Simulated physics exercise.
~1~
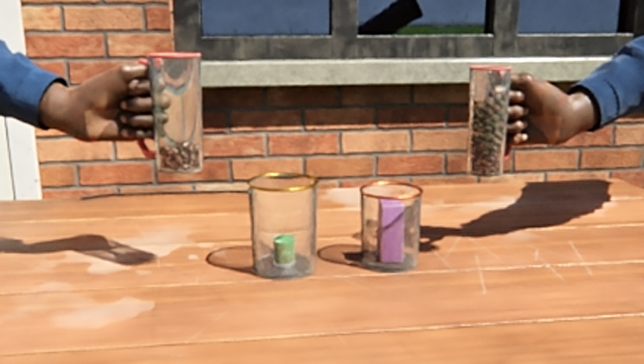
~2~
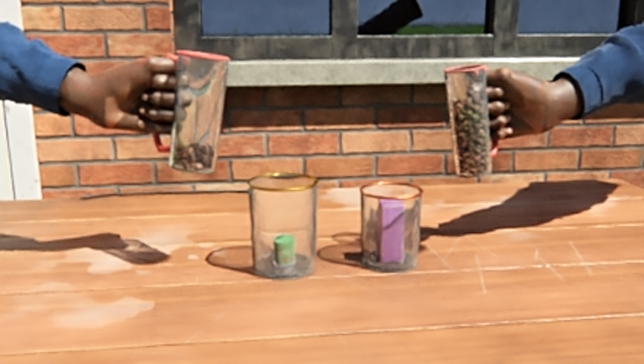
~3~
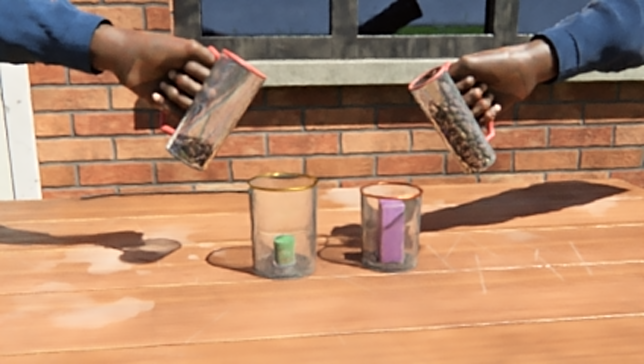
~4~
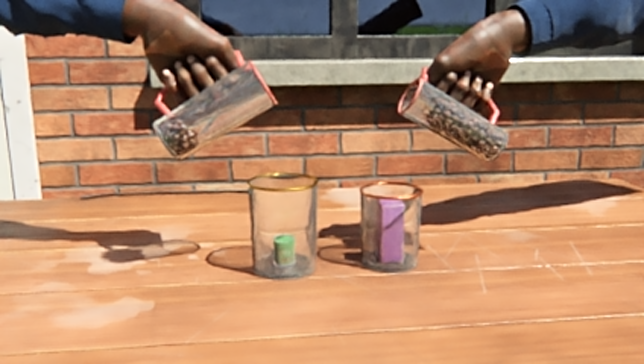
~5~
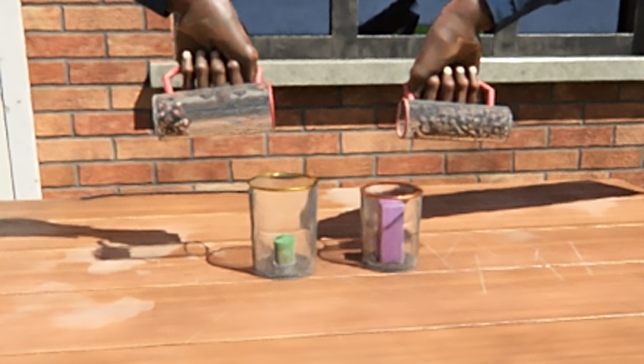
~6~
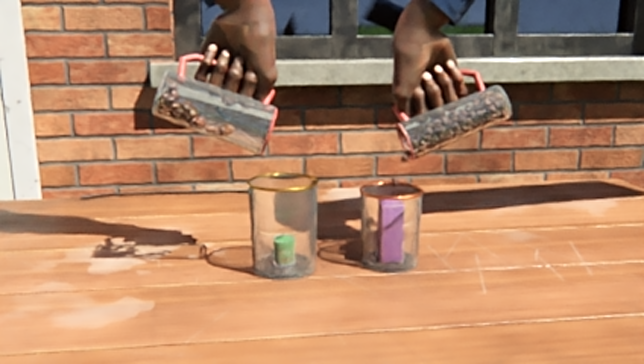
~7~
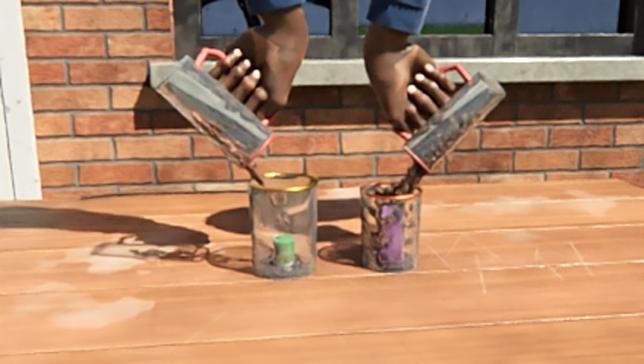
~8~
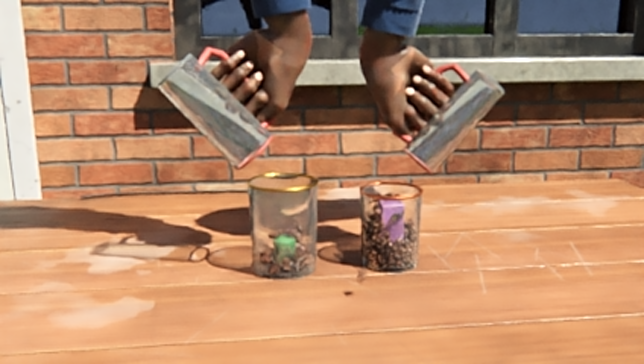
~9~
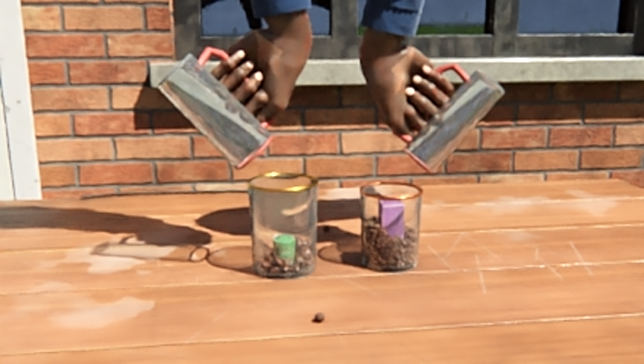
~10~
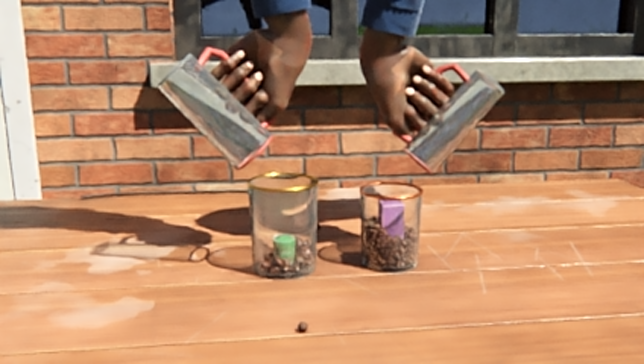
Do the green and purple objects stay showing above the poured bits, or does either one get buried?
Both stay showing, with the green object on the left and the purple one on the right still poking out above the bits.
